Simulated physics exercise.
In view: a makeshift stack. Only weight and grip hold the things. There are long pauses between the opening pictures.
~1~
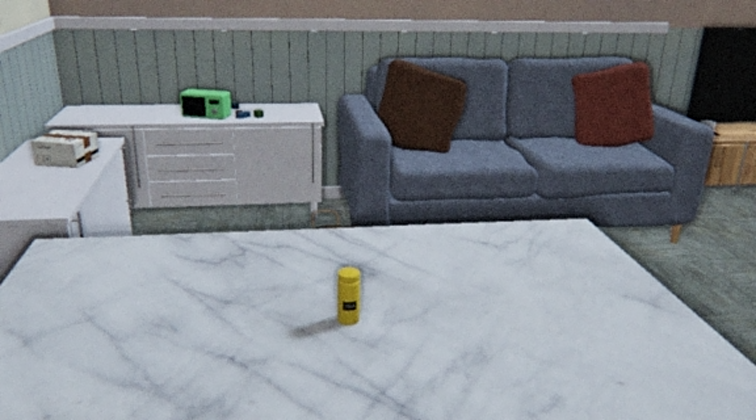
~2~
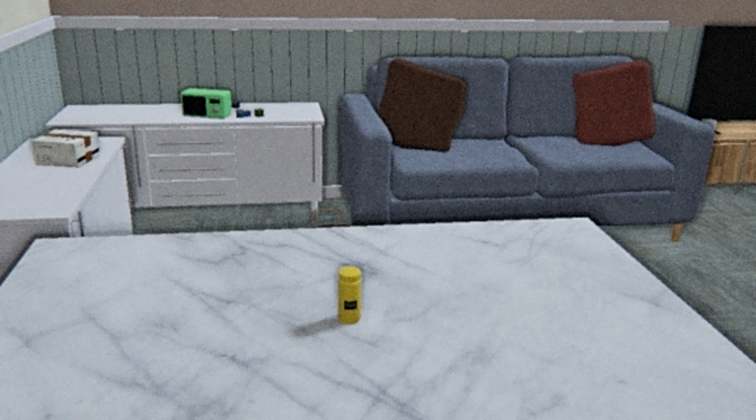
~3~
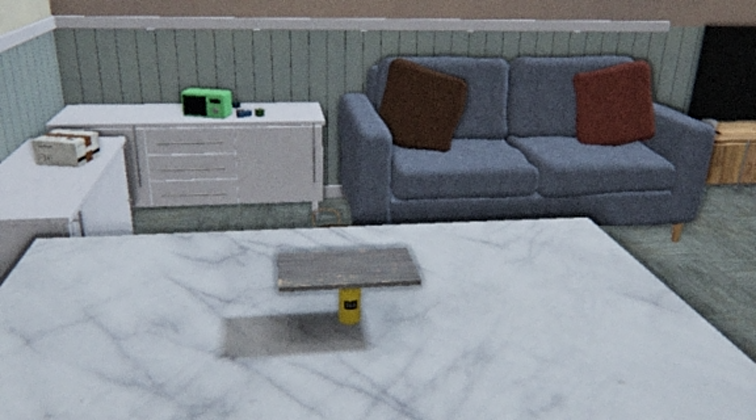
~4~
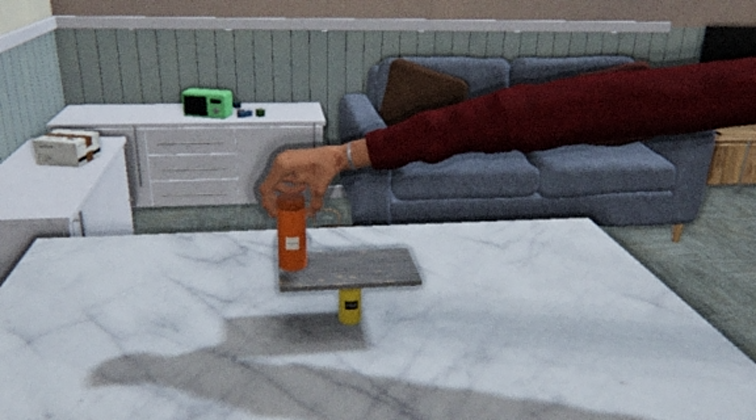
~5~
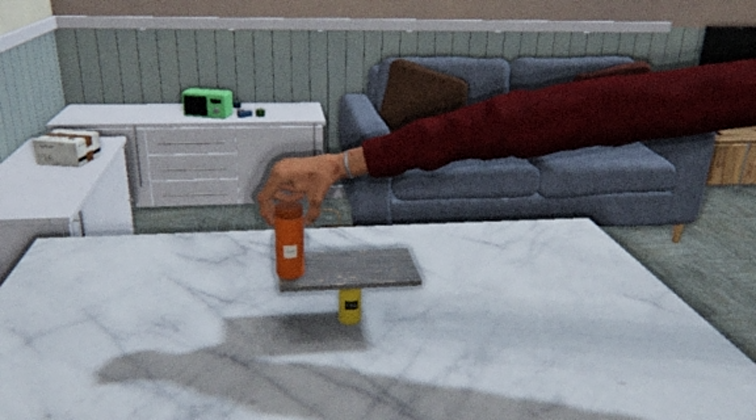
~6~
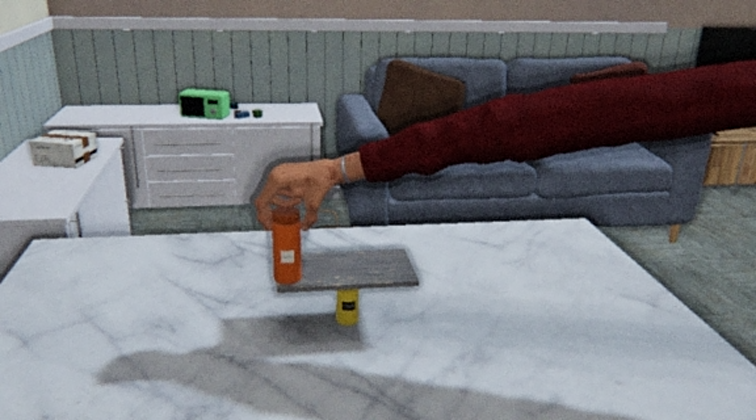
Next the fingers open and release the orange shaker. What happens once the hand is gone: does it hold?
The stack gives way.
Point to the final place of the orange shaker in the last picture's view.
Near (251, 331).
Then, 0.40 s after the last picture, orange shaker now fallen; grey board tipped 61° from how it was.
Then, 0.70 s after the last picture, grey board now fallen; yellow shaker tipped 70° from how it was.
By the end, fallen, grey board, yellow shaker and orange shaker. Seen from the same camera at the end, orange shaker near (251, 331). The stack loses its balance.
